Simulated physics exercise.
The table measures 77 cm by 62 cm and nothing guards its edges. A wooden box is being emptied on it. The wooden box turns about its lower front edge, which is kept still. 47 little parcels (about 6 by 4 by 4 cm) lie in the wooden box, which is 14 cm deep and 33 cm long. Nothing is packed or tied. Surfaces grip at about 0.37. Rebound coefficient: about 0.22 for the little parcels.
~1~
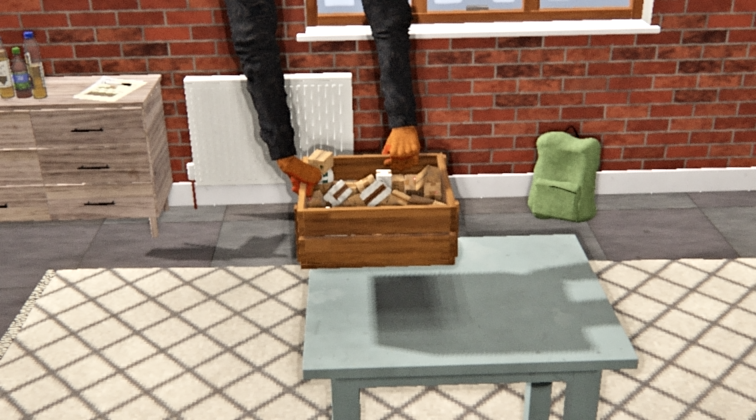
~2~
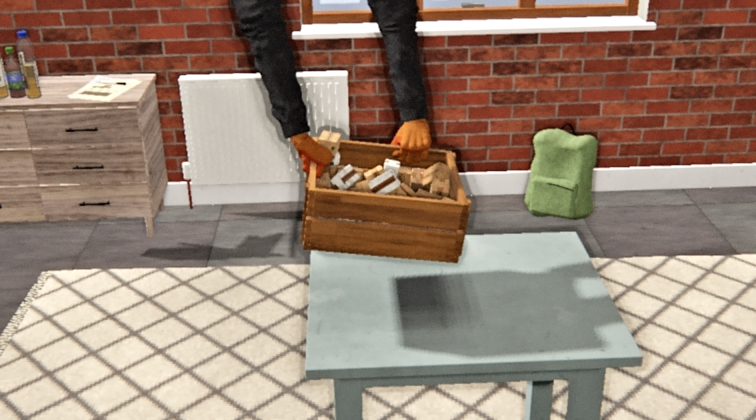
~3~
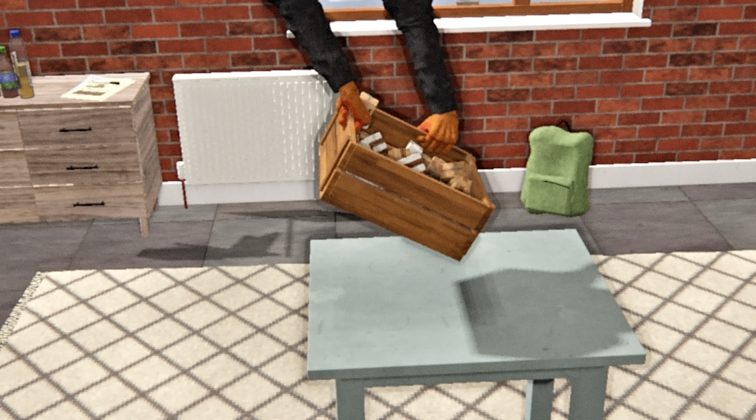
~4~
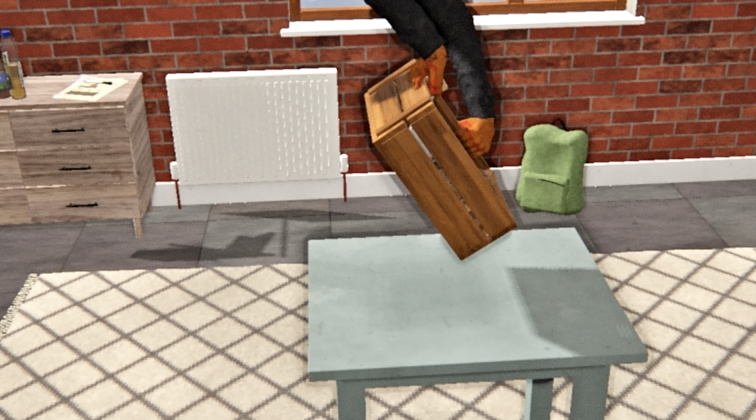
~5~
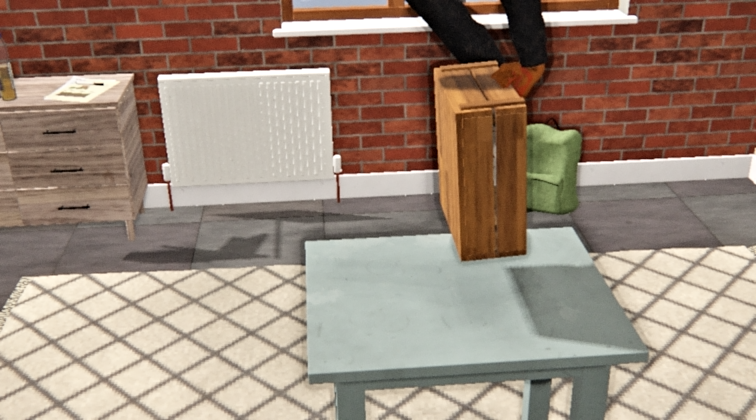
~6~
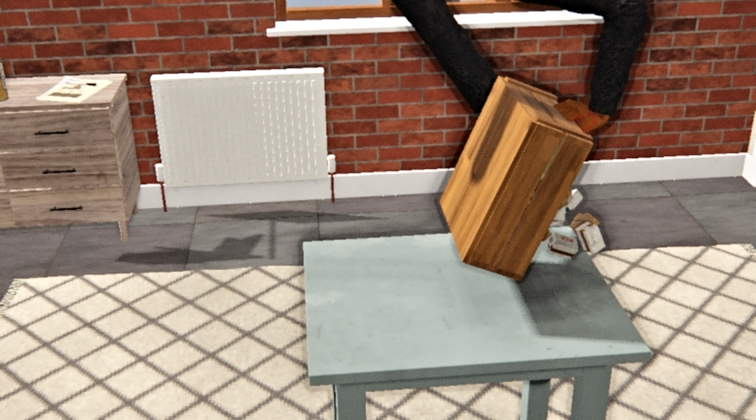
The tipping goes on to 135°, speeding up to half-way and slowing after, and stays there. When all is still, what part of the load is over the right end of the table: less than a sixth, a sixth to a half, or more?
Ending over the right end of the table: From a sixth to a half of them.
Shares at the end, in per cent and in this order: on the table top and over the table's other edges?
About 55 and 0 per cent.
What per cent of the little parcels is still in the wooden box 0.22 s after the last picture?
Some 15 per cent.
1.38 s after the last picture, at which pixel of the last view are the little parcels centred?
Around (576, 276).
Then, 0.22 s after the last picture, tilt 135°; 7 still in the wooden box, 33 on the table top and 7 over the right end of the table.
Then, 0.50 s after the last picture, tilt 135°; 29 on the table top and 18 over the right end of the table.
Then, 0.88 s after the last picture, tilt 135°; 28 on the table top and 19 over the right end of the table.
Outcome (1.38 s after the last picture), 27 on the table top, 19 over the right end of the table and 1 over the table's other edges. Asked share, 19 of 47, 40 per cent.
